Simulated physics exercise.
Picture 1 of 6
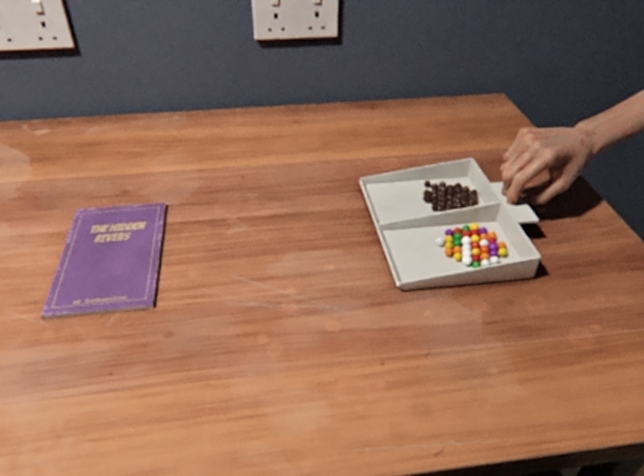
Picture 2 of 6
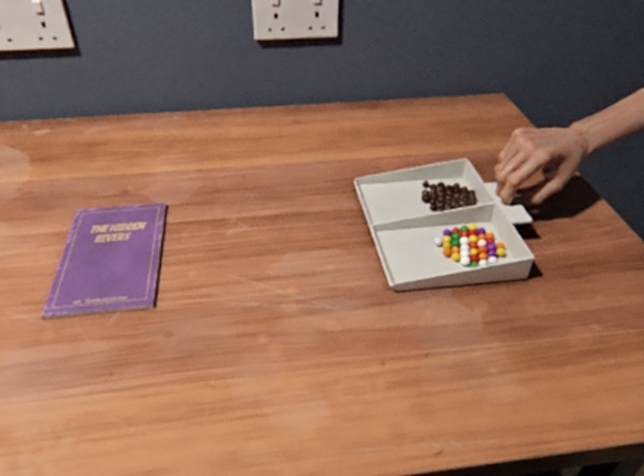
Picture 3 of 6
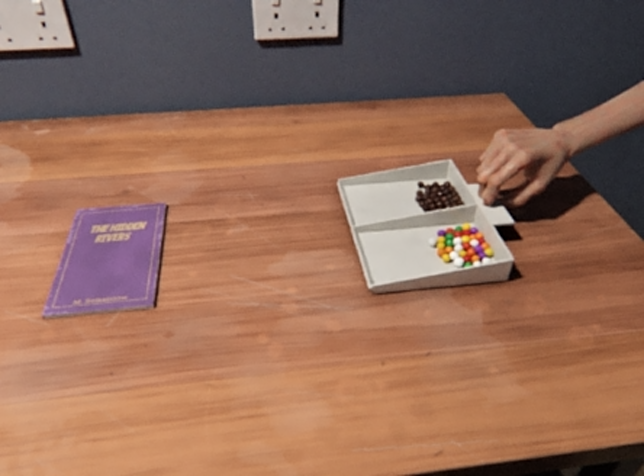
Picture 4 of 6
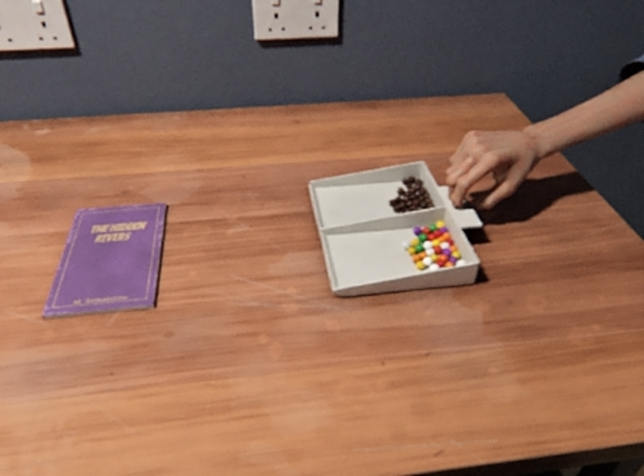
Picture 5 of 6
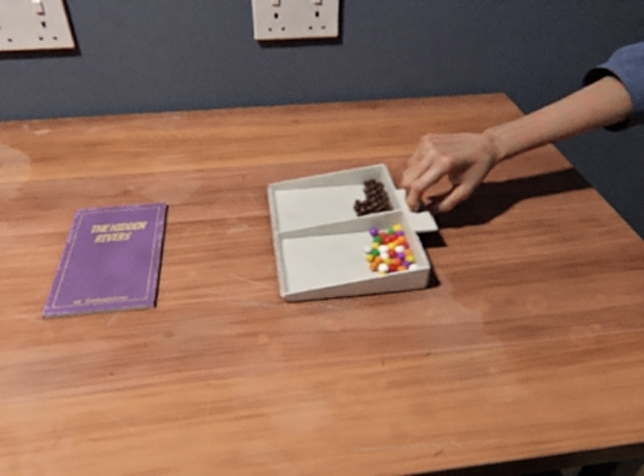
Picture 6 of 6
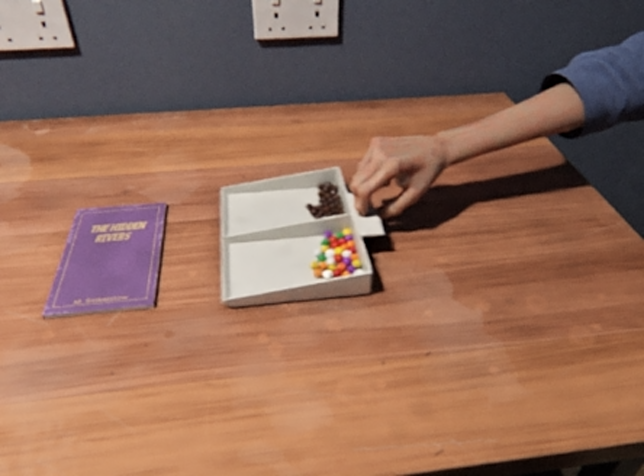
In this clip, a hand slides a shallow two-section tray of small dark balls and multicoloured balls leftward across a wooden table, slowly at first and then faster, closing much of the gap to a thin purple book.
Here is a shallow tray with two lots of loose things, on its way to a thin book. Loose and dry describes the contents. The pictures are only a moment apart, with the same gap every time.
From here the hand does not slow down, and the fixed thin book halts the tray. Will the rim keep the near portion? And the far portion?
Note - near portion sheds some pieces, Far portion sheds some pieces.
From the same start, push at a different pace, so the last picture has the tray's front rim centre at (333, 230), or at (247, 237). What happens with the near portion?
Run 1: It holds inside the tray. Run 2: It spills partly over.
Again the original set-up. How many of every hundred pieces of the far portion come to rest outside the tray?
It adds up to something close to 60 per cent, I'd say.
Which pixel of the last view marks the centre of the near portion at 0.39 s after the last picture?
Centre at approx. (154, 276).
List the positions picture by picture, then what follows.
In the first picture, front rim (377, 227), at rest; thin book (105, 279); near portion (476, 246), some round plastic beads; far portion (451, 199), some chocolate balls.
In the second picture, front rim (371, 227), hardly any of the way covered; far portion (449, 199).
In the third picture, front rim (352, 229), about a tenth of the way covered; near portion (467, 246).
In the fourth picture, front rim (320, 232), roughly a quarter of the way covered; far portion (416, 203).
In the fifth picture, front rim (275, 235), roughly half of the way covered; near portion (392, 253).
In the sixth picture, front rim (222, 240), the larger part of the way covered; thin book (105, 279); near portion (339, 258); far portion (327, 210).
Then, 0.04 s later than the last frame, tray still sliding, front rim near (185, 243); near portion all inside; far portion all inside.
Then, 0.18 s later than the last frame, tray stopped at the thin book; near portion about a tenth out of the tray; far portion about a tenth out of the tray.
Then, 0.39 s later than the last frame, tray stopped at the thin book; near portion roughly half out of the tray; far portion roughly half out of the tray.
When it is over, tray stopped at the thin book; near portion roughly half out of the tray; far portion roughly half out of the tray.
